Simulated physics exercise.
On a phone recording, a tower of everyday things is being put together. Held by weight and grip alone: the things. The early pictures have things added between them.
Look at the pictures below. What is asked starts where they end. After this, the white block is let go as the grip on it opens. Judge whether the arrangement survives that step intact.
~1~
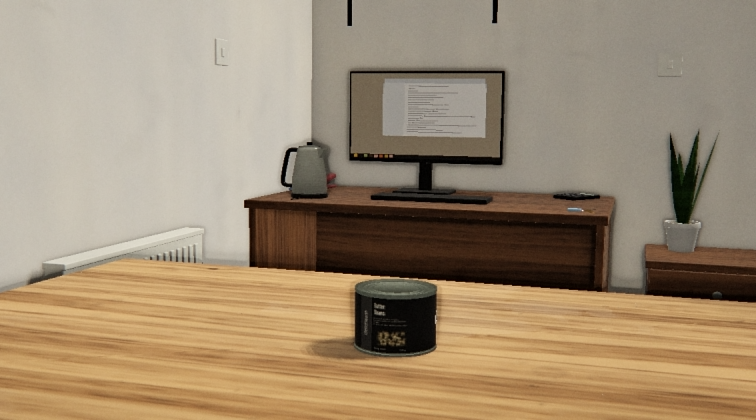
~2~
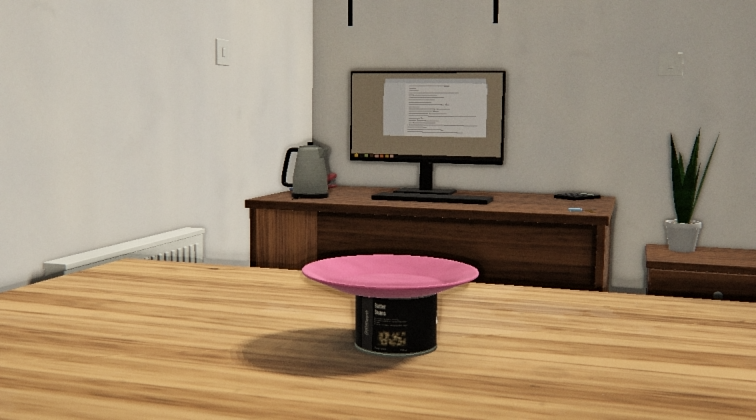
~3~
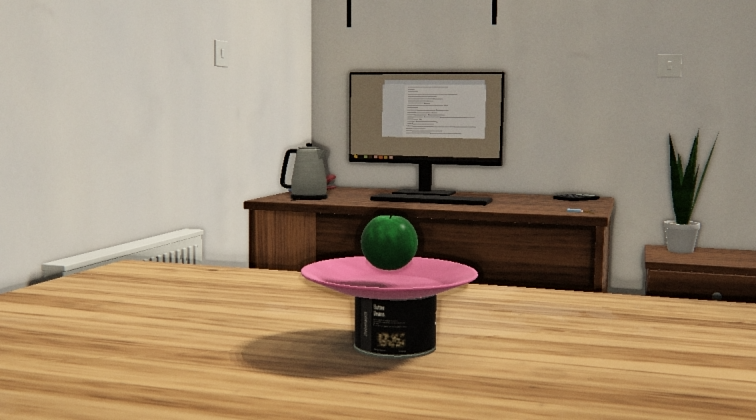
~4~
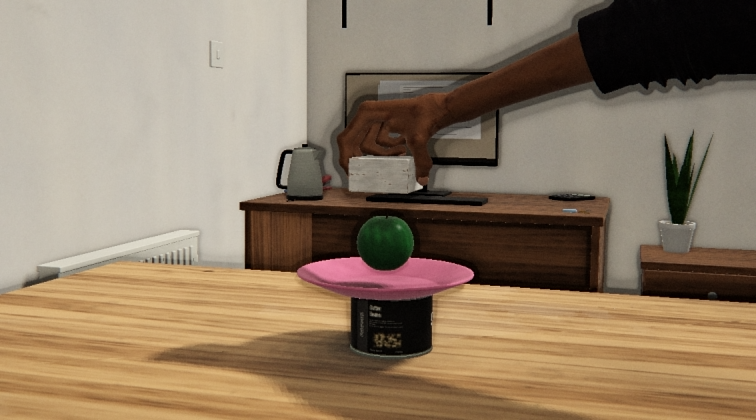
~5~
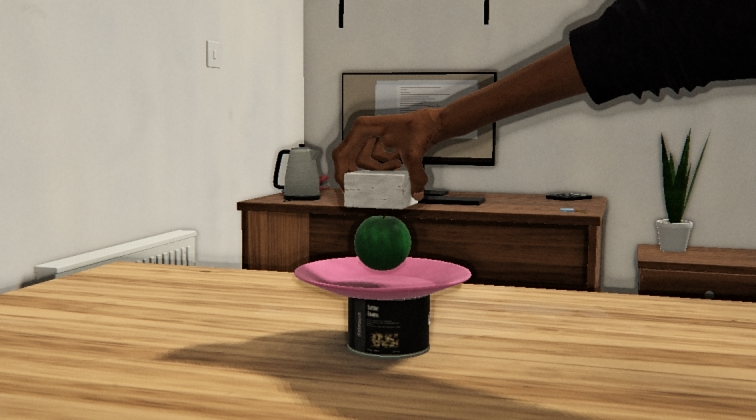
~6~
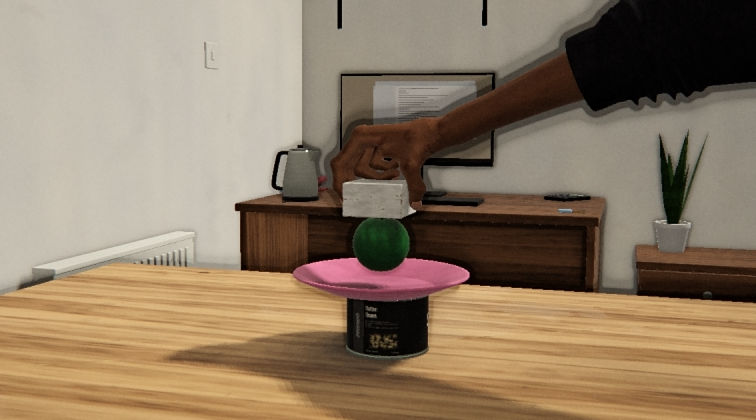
Doesn't stay standing.
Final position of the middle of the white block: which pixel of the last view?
Close to pixel (179, 319).
Then, 0.70 s on from there, white block turned 50° from how it was put near (341, 215).
Then, 1.00 s on from there, white block now fallen.
Then, 1.20 s on from there, things are still on the move.
In the end, fallen, white block; the other 3 unmoved. At the end, from the last picture's camera, white block near (179, 319). The pile gives way.
